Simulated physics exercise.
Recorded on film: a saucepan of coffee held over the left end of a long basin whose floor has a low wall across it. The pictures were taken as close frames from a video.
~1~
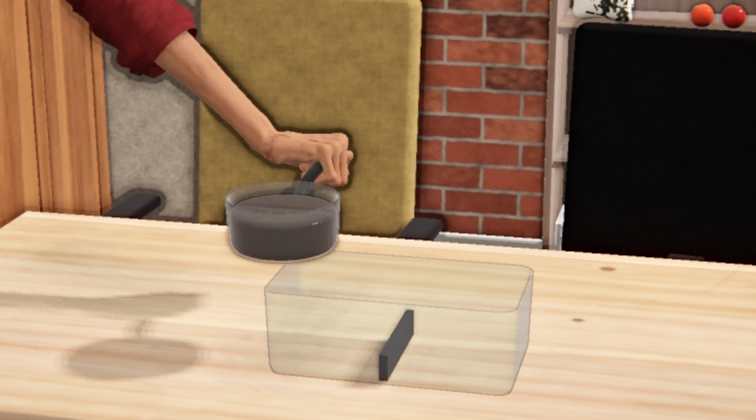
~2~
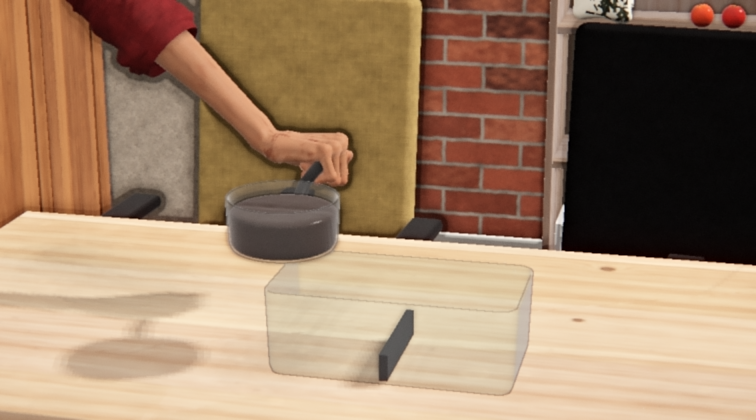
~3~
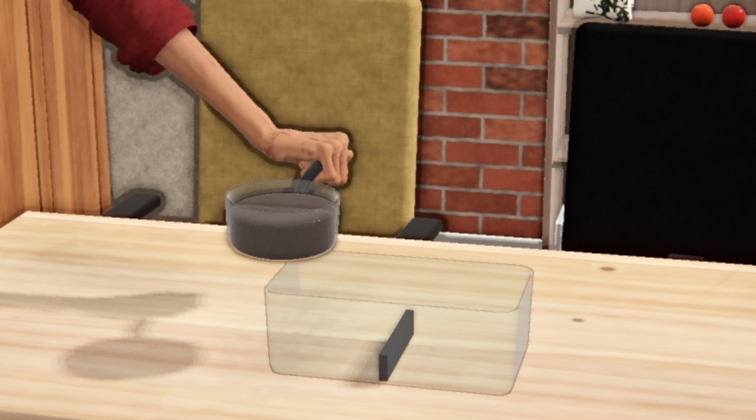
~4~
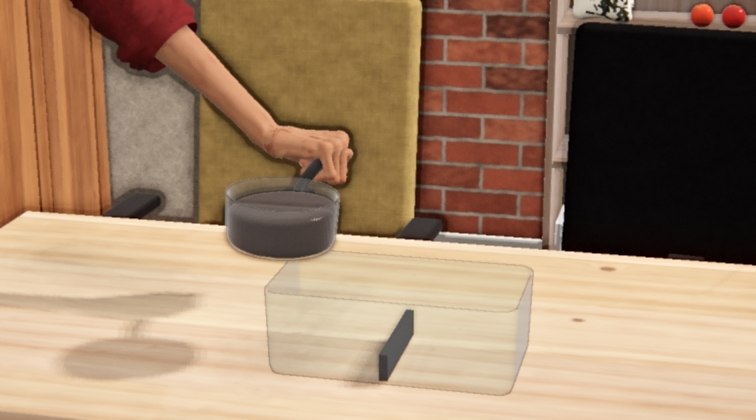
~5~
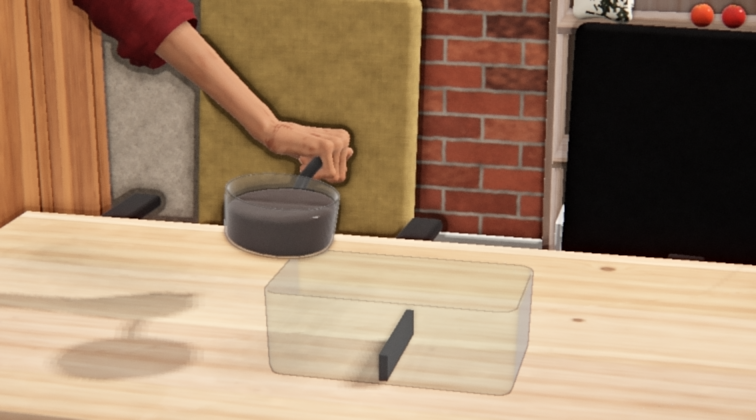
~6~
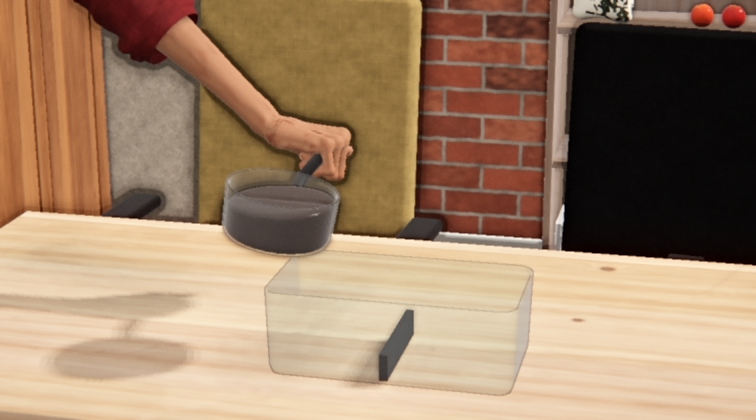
The footage shows a hand holding a saucepan of dark liquid by its handle above the left end of a clear basin with a low dark wall inside; the pan stays nearly level, then tilts slightly toward the right.
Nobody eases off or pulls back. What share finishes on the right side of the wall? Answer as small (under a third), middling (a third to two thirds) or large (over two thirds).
Large, over two thirds.
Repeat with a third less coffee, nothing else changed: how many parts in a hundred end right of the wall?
Some 70 parts in a hundred, give or take.
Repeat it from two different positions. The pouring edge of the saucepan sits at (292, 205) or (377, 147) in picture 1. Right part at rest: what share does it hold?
Roughly 5 % and 95 %.
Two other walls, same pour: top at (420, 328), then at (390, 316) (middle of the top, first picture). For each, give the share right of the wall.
Respectively 25 and 85 per cent, approximately.
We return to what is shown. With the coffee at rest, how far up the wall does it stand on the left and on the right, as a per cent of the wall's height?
Left side roughly 20, right side roughly 60.
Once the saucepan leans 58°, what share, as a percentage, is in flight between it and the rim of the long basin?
That works out near 25 percent.
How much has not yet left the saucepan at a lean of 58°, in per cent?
65 per cent, approximately.
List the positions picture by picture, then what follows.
The first picture shows tilt 0°; pouring edge (337, 202); surface from (233, 205) to (336, 213); the long basin's rim runs from (281, 271) to (525, 291); the wall's top is at (397, 333).
The second picture shows tilt 0°; pouring edge (337, 202); surface from (234, 206) to (336, 212).
The third picture shows tilt 2°; pouring edge (337, 202); surface from (233, 204) to (336, 211).
The fourth picture shows tilt 4°; pouring edge (337, 202); surface from (233, 203) to (336, 209).
The fifth picture shows tilt 6°; pouring edge (337, 202); surface from (232, 199) to (335, 207).
The sixth picture shows tilt 10°; pouring edge (336, 202); surface from (231, 196) to (335, 205).
A moment on, the tilt is 58° and 63 per cent is still to pour, 9 is left of the wall and 2 right of it.
Next, the tilt is 93° and 11 per cent is still to pour, 14 is left of the wall and 62 right of it.
Then the tilt is 104° and 0 per cent is still to pour, 22 is left of the wall and 76 right of it.
Later the tilt is 104° and 0 per cent is still to pour, 23 is left of the wall and 76 right of it.
Finally, 23 per cent lies left of the wall, 76 right of it and 1 outside.
